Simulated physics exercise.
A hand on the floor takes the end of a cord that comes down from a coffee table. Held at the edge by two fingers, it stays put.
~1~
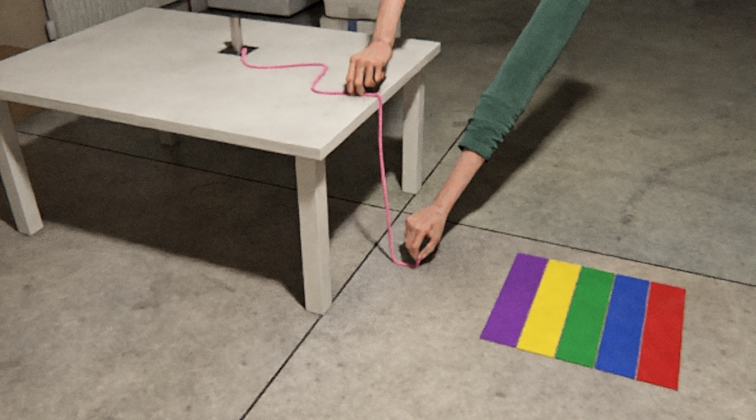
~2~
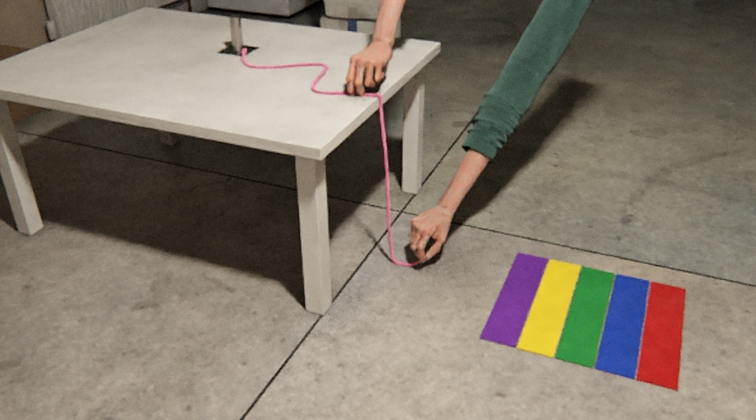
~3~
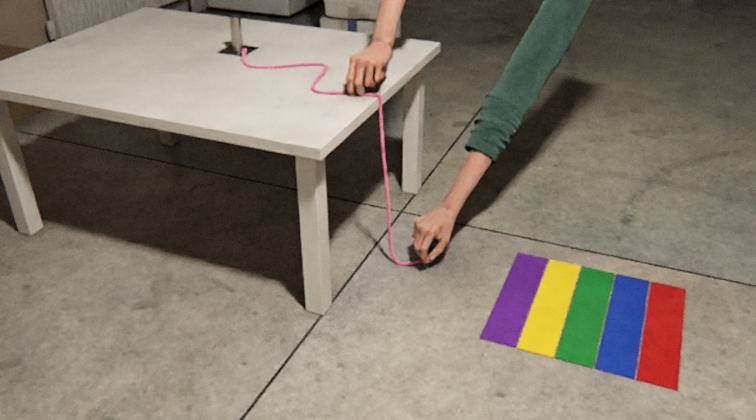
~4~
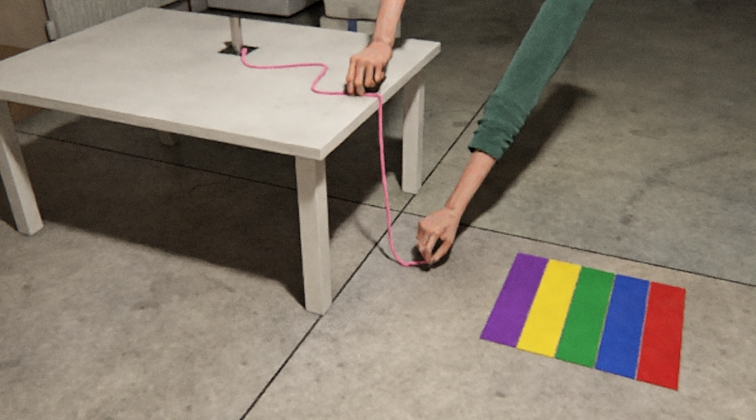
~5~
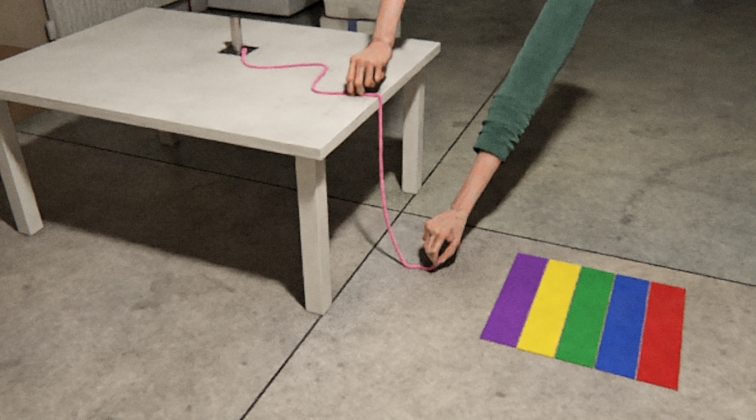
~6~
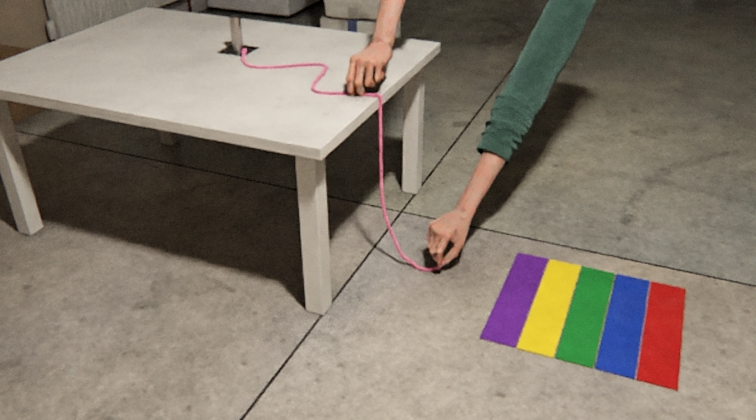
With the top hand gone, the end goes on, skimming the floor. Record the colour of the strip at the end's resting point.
Resting point: Blue strip.
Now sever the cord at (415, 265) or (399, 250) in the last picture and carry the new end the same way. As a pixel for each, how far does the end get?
The places are (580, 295) and (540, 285).
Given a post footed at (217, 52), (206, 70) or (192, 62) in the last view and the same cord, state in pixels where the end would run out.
In pixels, the answers are (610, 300), (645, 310) and (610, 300).
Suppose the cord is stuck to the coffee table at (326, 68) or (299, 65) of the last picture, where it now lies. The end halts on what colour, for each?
Try one: Green. Try two: Green.
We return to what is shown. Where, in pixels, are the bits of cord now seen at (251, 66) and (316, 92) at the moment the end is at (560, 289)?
They go to (278, 62) and to (388, 106).
Soon after, end near (560, 289); over yellow.
After that, end near (605, 299); over green.
At the stop, end near (633, 306); over blue. It halts on the blue strip.
